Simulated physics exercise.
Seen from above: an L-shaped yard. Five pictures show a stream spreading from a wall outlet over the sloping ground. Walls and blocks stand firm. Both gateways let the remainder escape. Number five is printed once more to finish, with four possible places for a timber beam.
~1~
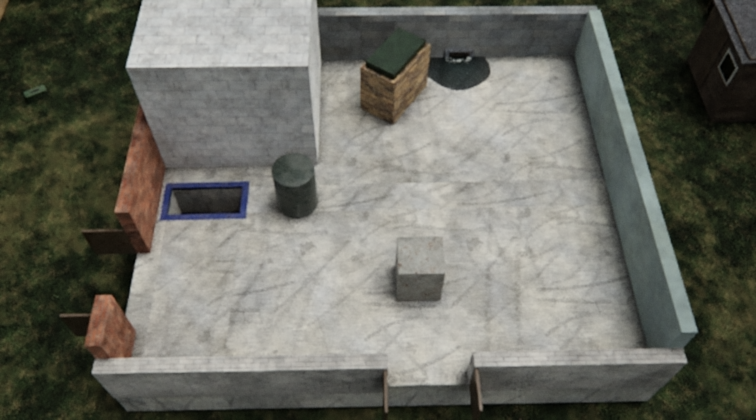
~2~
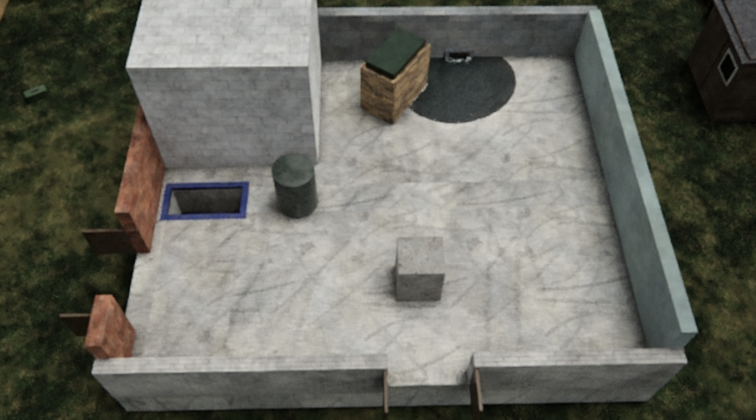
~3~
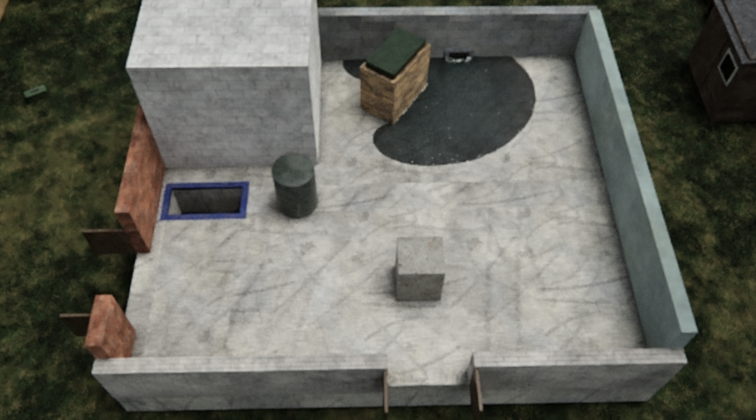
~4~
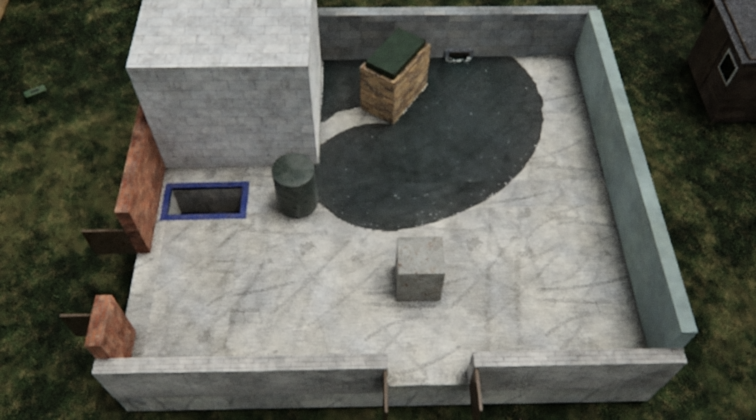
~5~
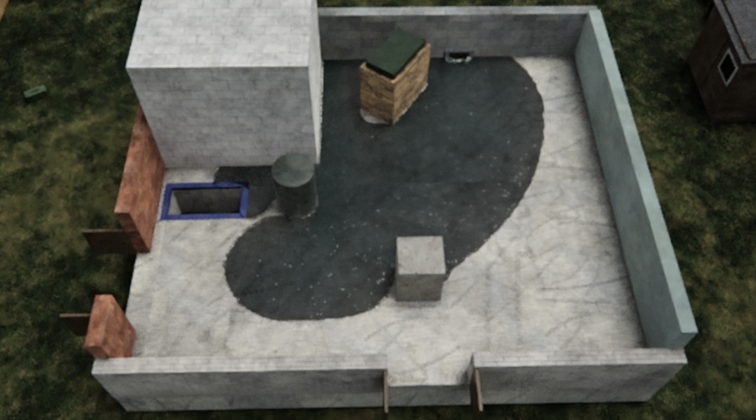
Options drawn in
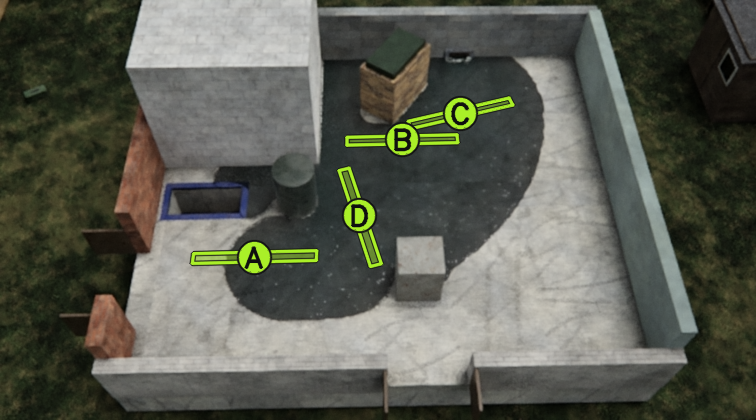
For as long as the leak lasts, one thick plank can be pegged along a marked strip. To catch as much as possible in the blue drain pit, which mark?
Best: A.
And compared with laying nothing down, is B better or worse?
Spot B is worse.
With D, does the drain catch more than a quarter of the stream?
No.
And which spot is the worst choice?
It is B.
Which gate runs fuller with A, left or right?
The left gate.
On the marked copy, A from (193, 258) to (316, 255); B from (347, 141) to (457, 138); C from (409, 124) to (510, 101); D from (344, 169) to (375, 265).
With A, about 32 % of the stream runs into the blue drain pit, about 68 % out by the gates.
With B, about 11 % of the stream runs into the blue drain pit, about 88 % out by the gates.
With C, about 16 % of the stream runs into the blue drain pit, about 82 % out by the gates.
With D, about 16 % of the stream runs into the blue drain pit, about 81 % out by the gates.
